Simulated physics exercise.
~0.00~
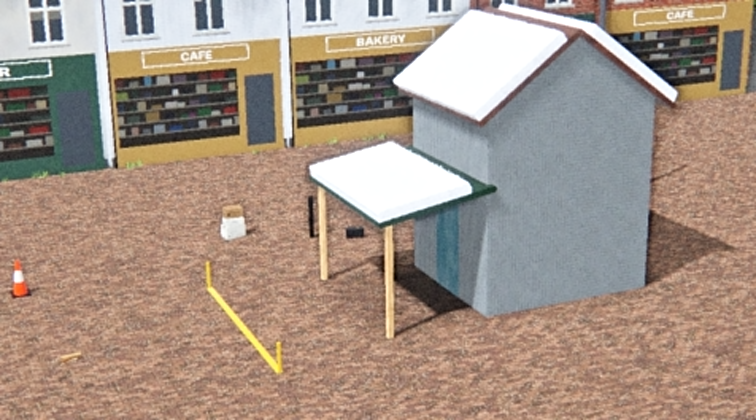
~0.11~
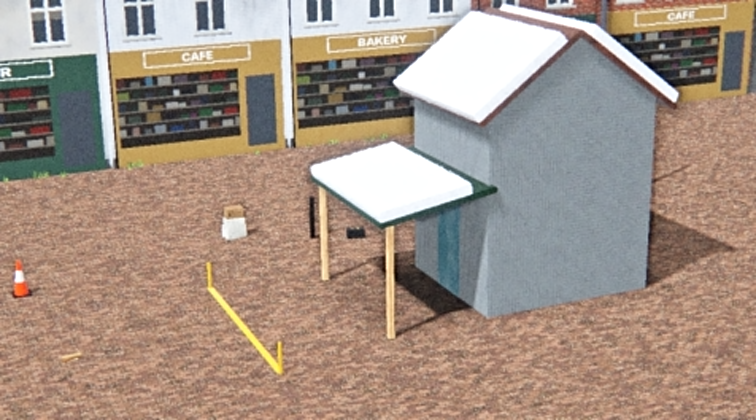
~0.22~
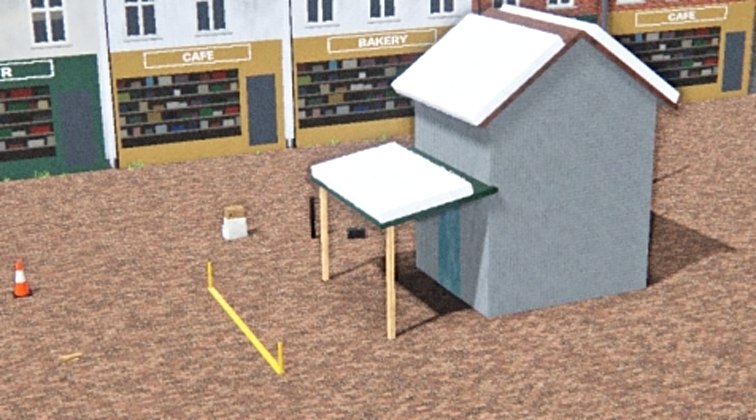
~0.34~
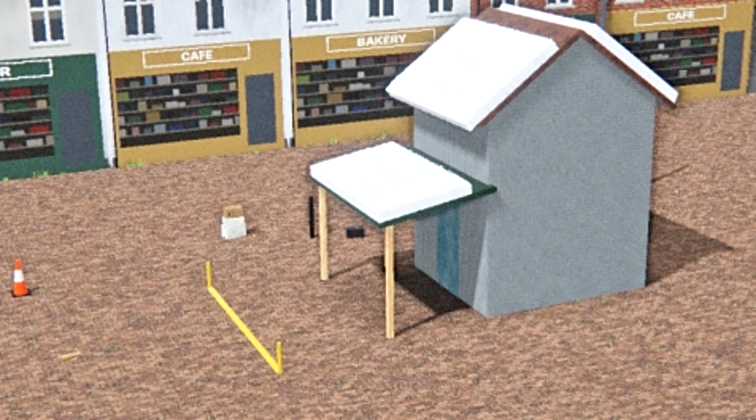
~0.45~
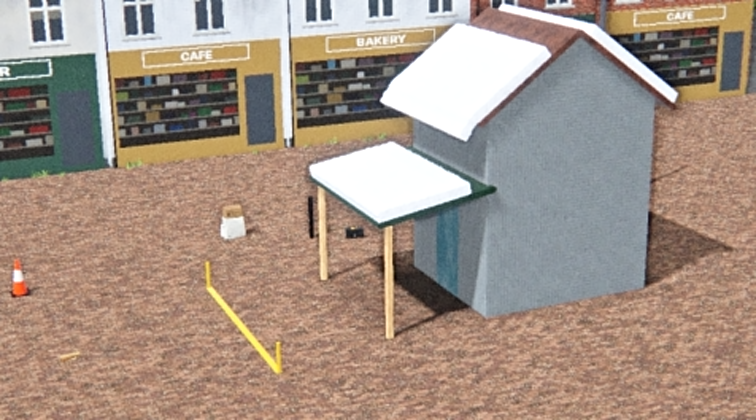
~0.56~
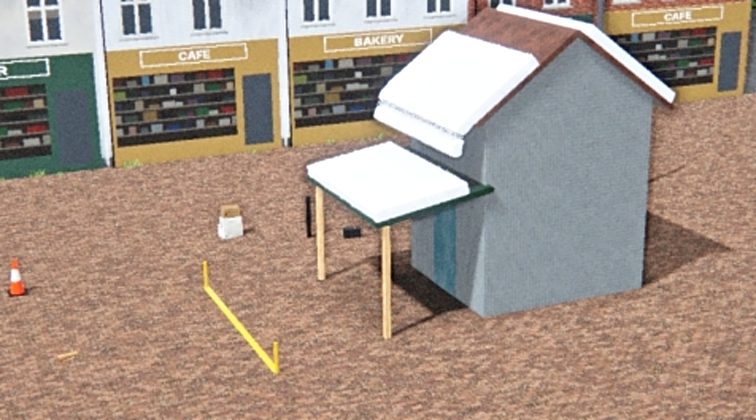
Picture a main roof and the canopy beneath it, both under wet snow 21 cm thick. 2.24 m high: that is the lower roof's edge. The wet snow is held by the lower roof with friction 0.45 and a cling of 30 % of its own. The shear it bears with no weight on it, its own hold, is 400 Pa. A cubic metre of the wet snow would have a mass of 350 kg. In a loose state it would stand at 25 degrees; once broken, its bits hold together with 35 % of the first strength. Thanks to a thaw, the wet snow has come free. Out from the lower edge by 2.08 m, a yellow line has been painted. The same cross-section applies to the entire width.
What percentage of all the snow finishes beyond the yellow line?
About 10 %.
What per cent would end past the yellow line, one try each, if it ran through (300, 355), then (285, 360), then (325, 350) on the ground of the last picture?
Respectively 22, 14 and 35 percent would end past it.
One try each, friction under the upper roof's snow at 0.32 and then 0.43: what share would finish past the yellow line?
4 %, then 1 %.
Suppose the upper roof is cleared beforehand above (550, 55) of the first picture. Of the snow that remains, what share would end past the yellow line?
4 %.
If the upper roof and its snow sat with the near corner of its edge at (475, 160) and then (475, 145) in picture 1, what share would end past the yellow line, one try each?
Try 1: Near 0 %; try 2: Near 0 %.
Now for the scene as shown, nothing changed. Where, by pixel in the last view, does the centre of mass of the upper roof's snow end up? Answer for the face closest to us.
Position: About (344, 286).
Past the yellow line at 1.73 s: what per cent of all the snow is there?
I'd put it at close to 0 in a hundred.
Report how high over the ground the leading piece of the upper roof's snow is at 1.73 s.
About 1.4 m.
After 1.10 s, none is below the lower edge and 0 % is past the line.
After 1.73 s, 21 % is below the lower edge and 0 % is past the line.
After 2.37 s, 46 % is below the lower edge and 10 % is past the line.
After 3.00 s, 47 % is below the lower edge and 10 % is past the line.
After 3.20 s, 47 % is below the lower edge and 10 % is past the line.
